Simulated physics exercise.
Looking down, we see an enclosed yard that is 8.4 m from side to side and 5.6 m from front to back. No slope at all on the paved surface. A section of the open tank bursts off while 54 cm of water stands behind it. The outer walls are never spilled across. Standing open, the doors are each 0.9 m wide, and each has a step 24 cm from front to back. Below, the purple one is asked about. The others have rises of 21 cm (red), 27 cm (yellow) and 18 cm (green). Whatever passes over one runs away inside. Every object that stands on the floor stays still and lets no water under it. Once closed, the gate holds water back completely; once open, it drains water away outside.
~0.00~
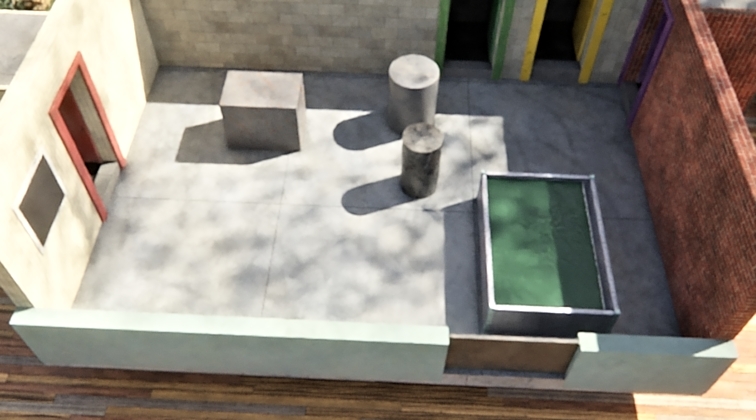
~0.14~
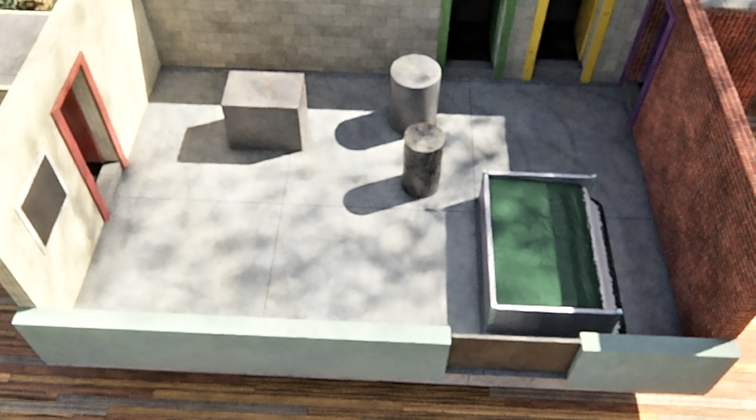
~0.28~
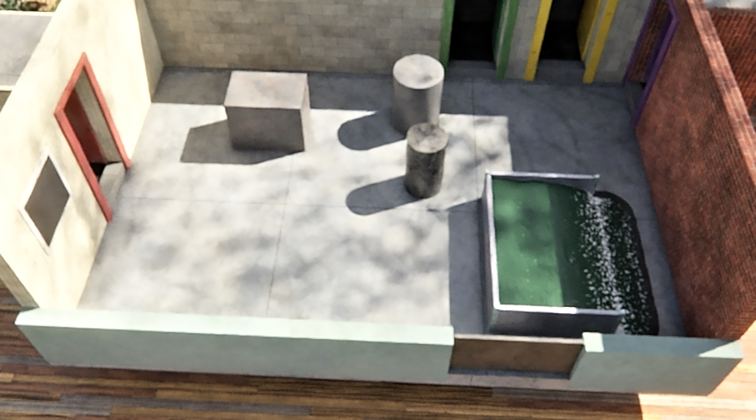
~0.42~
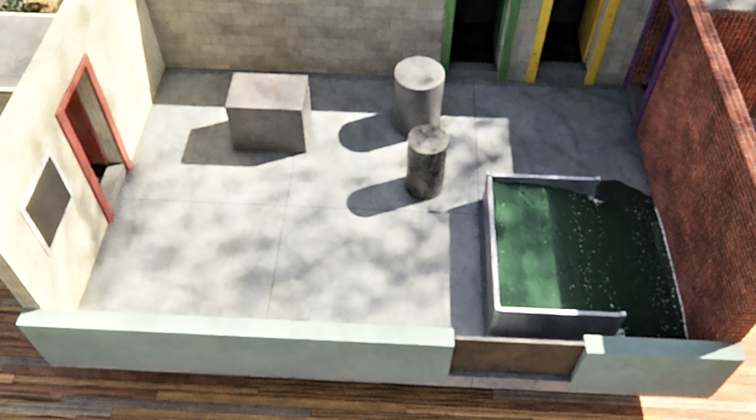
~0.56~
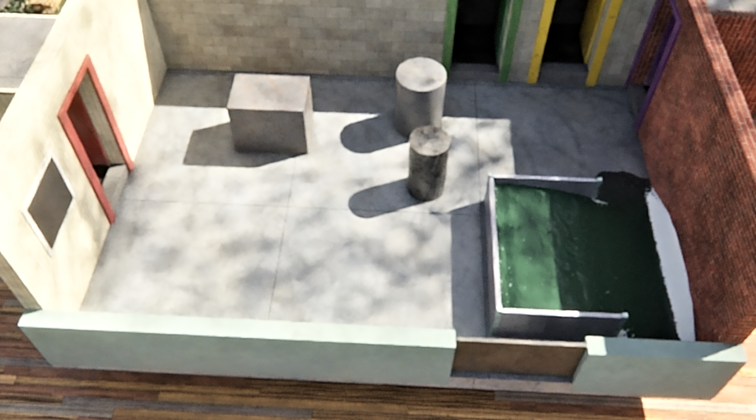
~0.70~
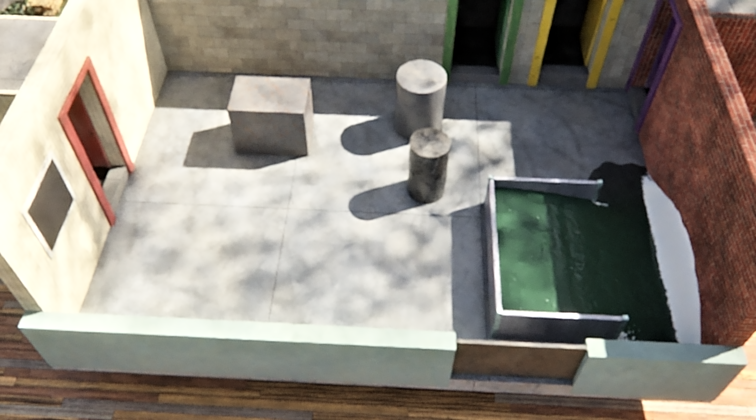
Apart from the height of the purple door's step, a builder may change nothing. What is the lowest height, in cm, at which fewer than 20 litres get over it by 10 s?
11.5 cm.
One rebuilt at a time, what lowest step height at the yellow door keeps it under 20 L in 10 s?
At yellow, about 14.5 cm.
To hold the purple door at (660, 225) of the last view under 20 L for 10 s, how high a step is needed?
It needs about 30 cm.
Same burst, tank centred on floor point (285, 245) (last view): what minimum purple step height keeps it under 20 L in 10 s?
10.5 cm or thereabouts.
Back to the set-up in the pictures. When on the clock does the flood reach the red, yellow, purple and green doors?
The red door gets it at 5.0 s, the yellow door at 2.0 s, the purple door at 1.4 s and the green door at 2.6 s.
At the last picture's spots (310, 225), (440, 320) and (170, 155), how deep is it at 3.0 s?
Roughly 0, 2 and 0 cm, in turn.
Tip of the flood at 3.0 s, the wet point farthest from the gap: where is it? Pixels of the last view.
Look about (241, 351) in the last picture.
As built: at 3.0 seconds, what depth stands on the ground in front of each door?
Depths in cm - red: 0, yellow: 20, purple: 12, green: 9.
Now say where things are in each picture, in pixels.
The first frame shows the open tank at (544, 241) is whole and still, 54 cm deep; the purple door at (642, 60) is dry.
In the second frame, water pours out at (595, 258) and has run 0.2 m, to (618, 332); about 4 cm deep outside, 54 cm at the back.
In the third frame, the front is at (645, 282), 0.7 m from the gap at (598, 259); 1.4 m2 of floor is wet, 54 cm left at the back.
In the fourth frame, water pours out at (598, 261) and has run 1.0 m, to (652, 204); about 9 cm deep outside, 51 cm at the back.
In the fifth frame, the gap is at (600, 263), the front 1.2 m out at (648, 184); the back of the open tank holds 46 cm.
In the sixth frame, water pours out at (600, 266) and has run 1.3 m, to (645, 173); about 14 cm deep outside, 46 cm at the back; the purple door at (650, 65), 3.6 m from the gap, is still 1.5 m from the nearest water.
After 1.4 s water covers 10 % of the floor, deepest (47 cm) near (690, 374); it has not reached the purple door.
After 3.0 s water covers 30 % of the floor, deepest (24 cm) near (621, 88); 12 cm at the purple door, 2 litres in over its 15 cm step.
After 10.0 s water covers 95 % of the floor, deepest (9 cm) near (617, 279); 8 cm at the purple door, 7 litres in over its 15 cm step.
At the purple door as built, the water arrived by 1.5 s and peaked near 14 cm at 3.6 s.
With a step of 9.5 cm, 37 litres would have come in within the 10 s; with 12.5 cm, 15 litres. So under 20 litres takes about 11.5 cm.
